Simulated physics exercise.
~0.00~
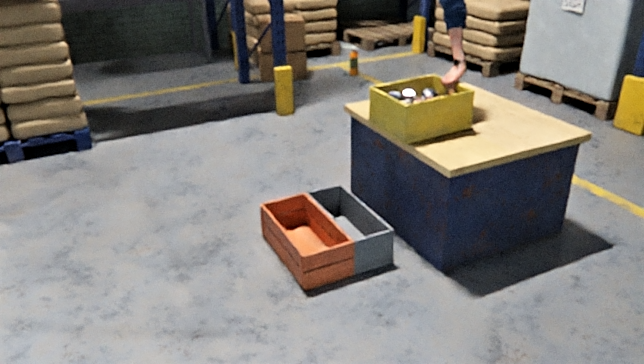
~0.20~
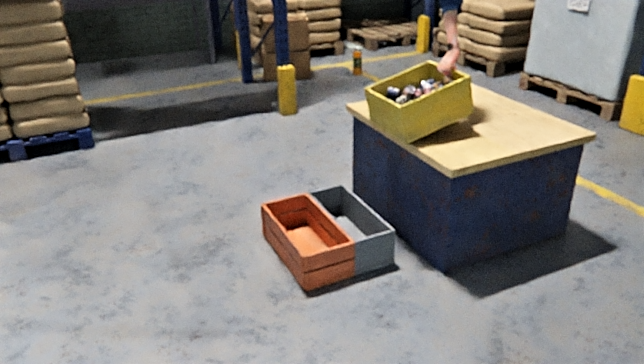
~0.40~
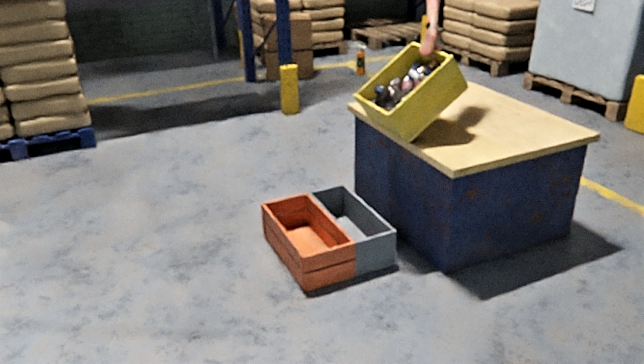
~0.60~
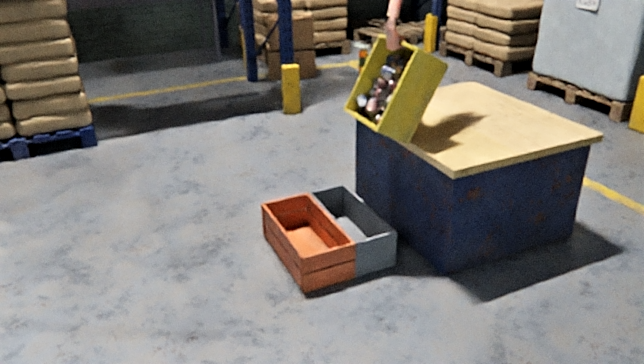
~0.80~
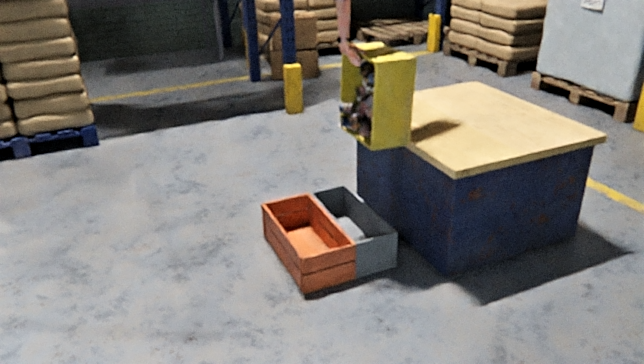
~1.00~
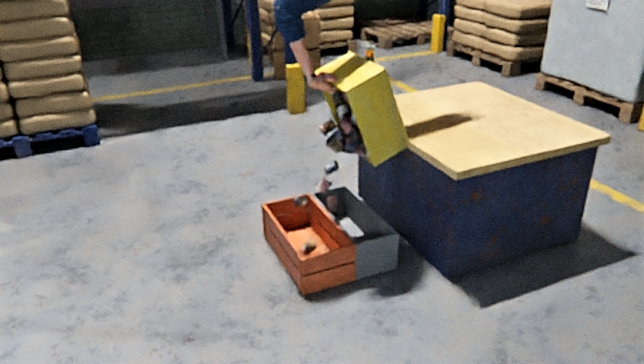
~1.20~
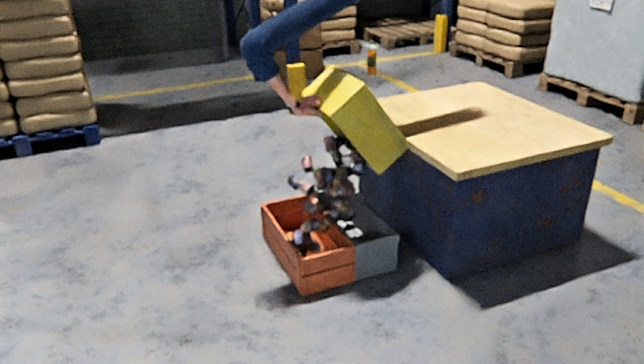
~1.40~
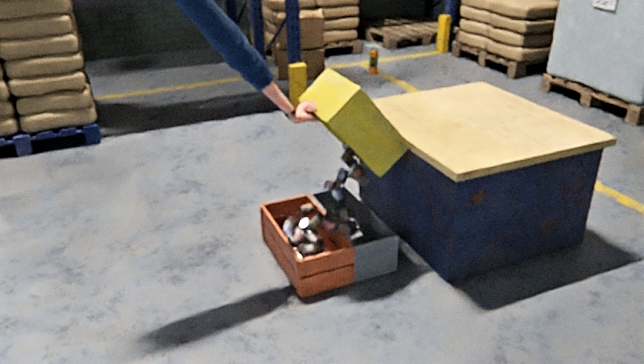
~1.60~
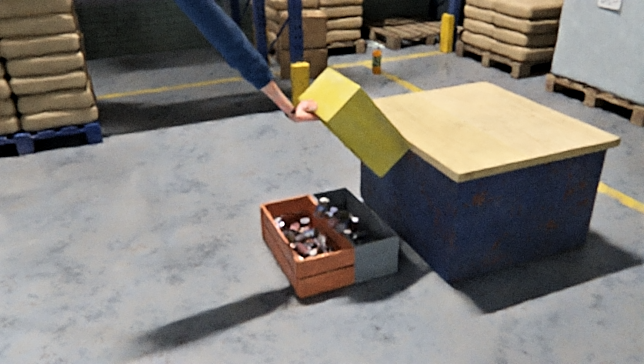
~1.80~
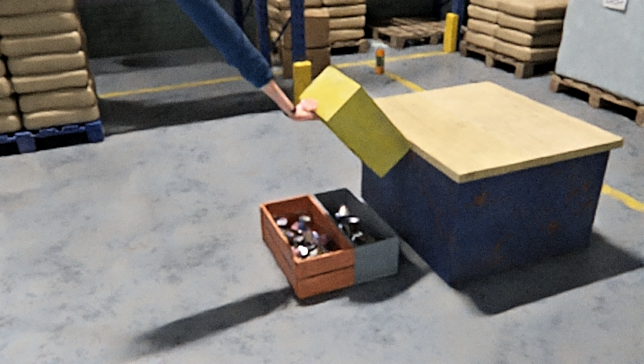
A yellow crate full of small tins sits on a dark blue bench with a pale top, in a warehouse seen from above at an angle, with stacked sacks and pallets behind. On the floor to the left of the bench stand an orange tote and, beside it, a grey one. A hand tips the crate leftward over the bench's edge, and the tins slide toward its lower side. As it turns past upright, they tumble out in a loose stream into both totes. The blue-sleeved arm holds the emptied crate tilted, while the tins lie still below, most in the orange tote.
